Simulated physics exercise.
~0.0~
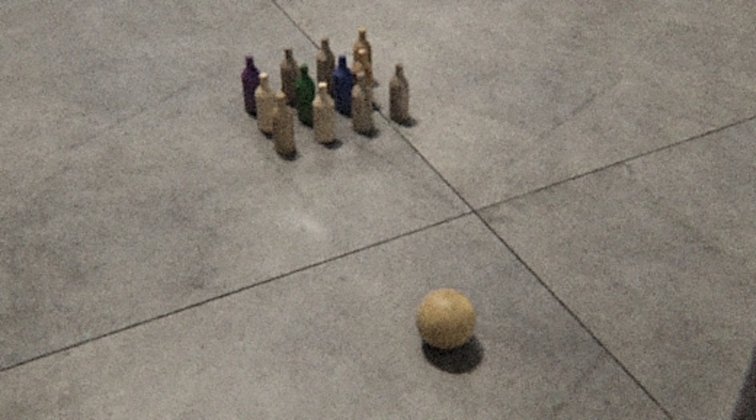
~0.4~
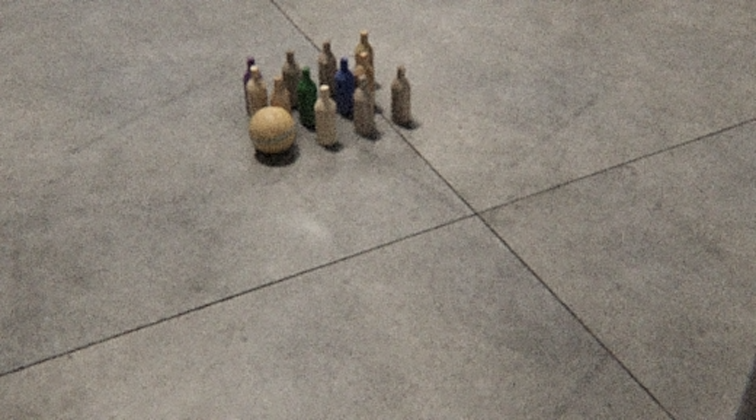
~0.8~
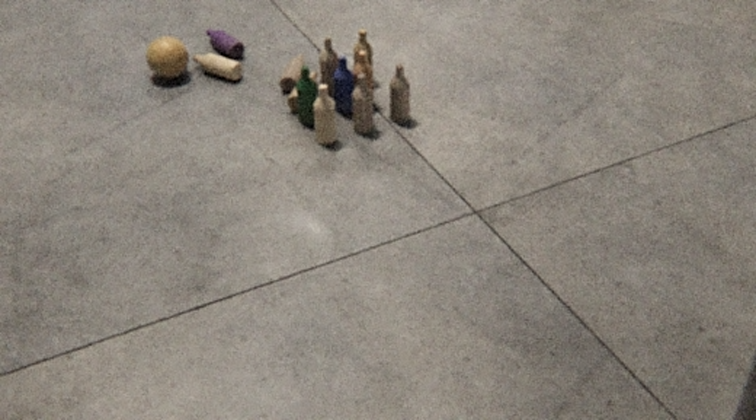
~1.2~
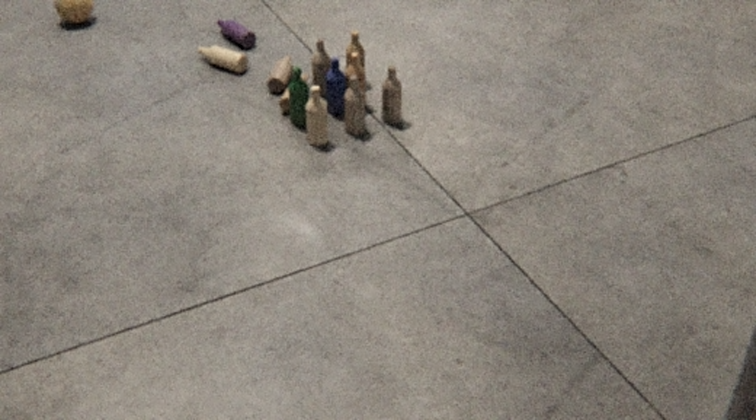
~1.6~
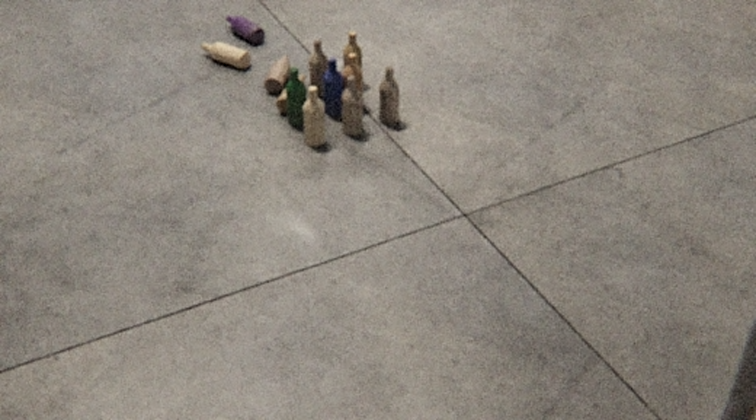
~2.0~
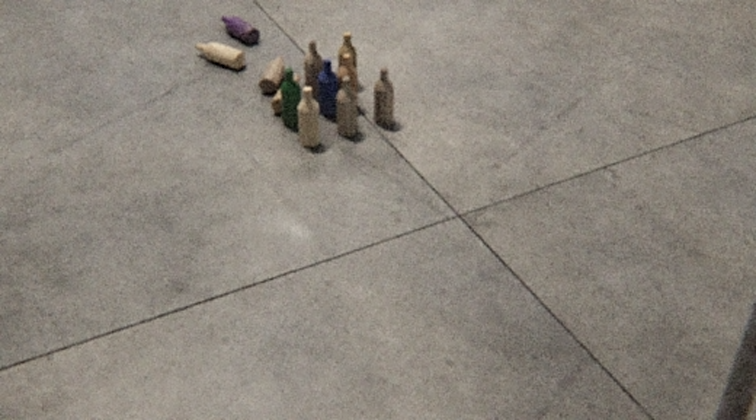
A pale wooden ball rolls across a grey, seamed floor towards a cluster of small bottle-shaped skittles at the upper left, seen from above by a slightly swaying camera. Most of the skittles are tan or cream, with a purple one at the left edge and green and blue ones in the middle. The ball travels up and left and strikes the left side of the group. Four skittles topple, the purple one and a cream one landing farther left. The ball rolls on out of view at the upper left, leaving the green and blue skittles standing among the rest.
